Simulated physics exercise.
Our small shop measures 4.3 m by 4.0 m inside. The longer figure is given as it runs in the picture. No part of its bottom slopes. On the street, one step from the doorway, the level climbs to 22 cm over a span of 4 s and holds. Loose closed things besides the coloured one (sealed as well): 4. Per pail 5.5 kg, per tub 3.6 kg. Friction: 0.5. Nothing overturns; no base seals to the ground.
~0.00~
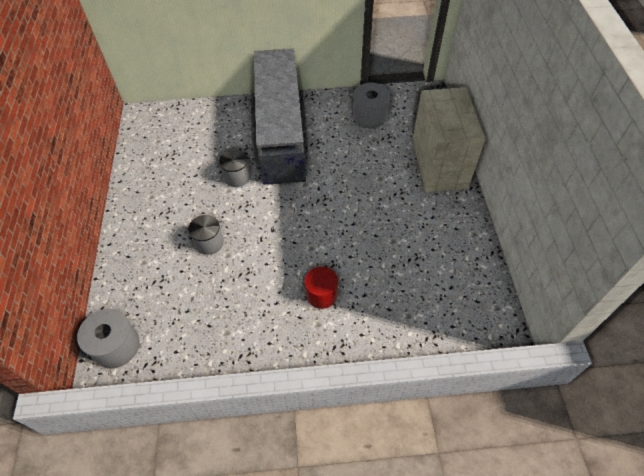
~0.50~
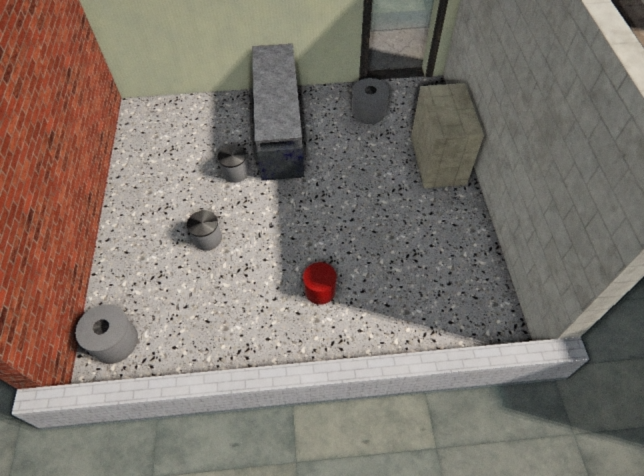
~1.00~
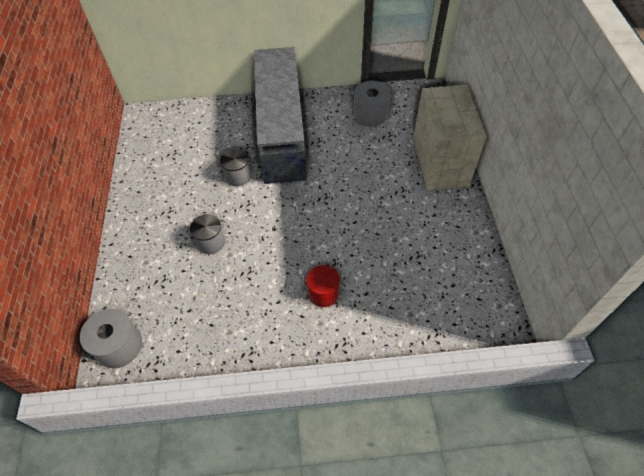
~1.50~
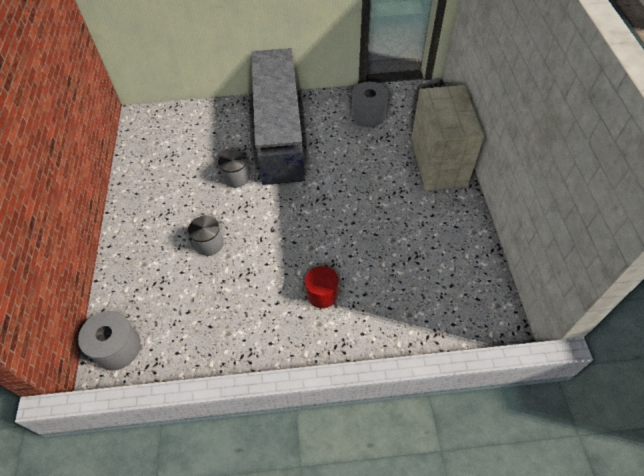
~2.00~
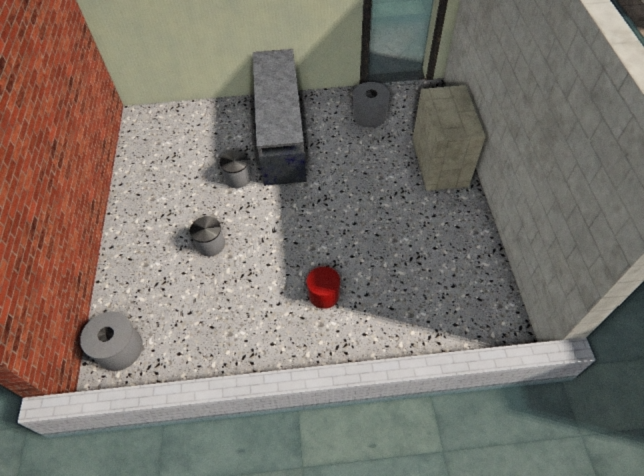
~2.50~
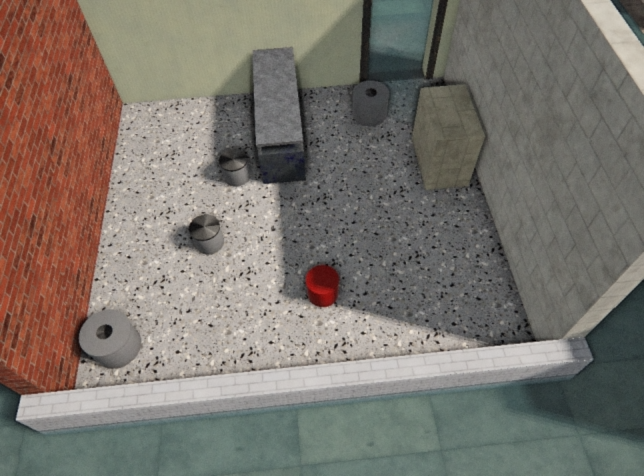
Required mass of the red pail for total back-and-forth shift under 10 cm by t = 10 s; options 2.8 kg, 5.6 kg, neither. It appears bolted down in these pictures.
Required: Neither.
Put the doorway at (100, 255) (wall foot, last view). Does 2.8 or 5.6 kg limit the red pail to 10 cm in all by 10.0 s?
I'd say neither one will work.
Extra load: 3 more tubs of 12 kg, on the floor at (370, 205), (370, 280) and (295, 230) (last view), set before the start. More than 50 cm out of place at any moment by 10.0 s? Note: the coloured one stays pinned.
First: Beyond the limit; second: Beyond the limit; third: Beyond the limit.
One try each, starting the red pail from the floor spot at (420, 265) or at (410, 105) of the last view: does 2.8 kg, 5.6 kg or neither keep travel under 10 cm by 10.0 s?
Well, first neither mass is sufficient, and next neither mass is sufficient.
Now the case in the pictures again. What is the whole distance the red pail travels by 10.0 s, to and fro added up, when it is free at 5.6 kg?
100 cm or so in all.
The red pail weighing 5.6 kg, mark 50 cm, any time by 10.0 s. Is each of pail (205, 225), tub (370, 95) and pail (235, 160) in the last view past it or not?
Taking them in order: Within the mark, beyond the mark and within the mark.
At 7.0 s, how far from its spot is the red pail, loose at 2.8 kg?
About 80 cm.
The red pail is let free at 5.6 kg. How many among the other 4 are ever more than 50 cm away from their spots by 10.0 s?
The total is 2.
After 3.5 s the red pail would be 0 cm from its start with 2.8 kg and 0 cm from its start with 5.6 kg; 0 cm of water round it then.
After 4.5 s the red pail would be 0 cm from its start with 2.8 kg and 0 cm from its start with 5.6 kg; 0 cm of water round it then.
After 7.0 s the red pail would be 82 cm from its start with 2.8 kg and 19 cm from its start with 5.6 kg; 4 cm of water round it then.
After 10.0 s the red pail would be 213 cm from its start with 2.8 kg and 80 cm from its start with 5.6 kg; 12 cm of water round it then.
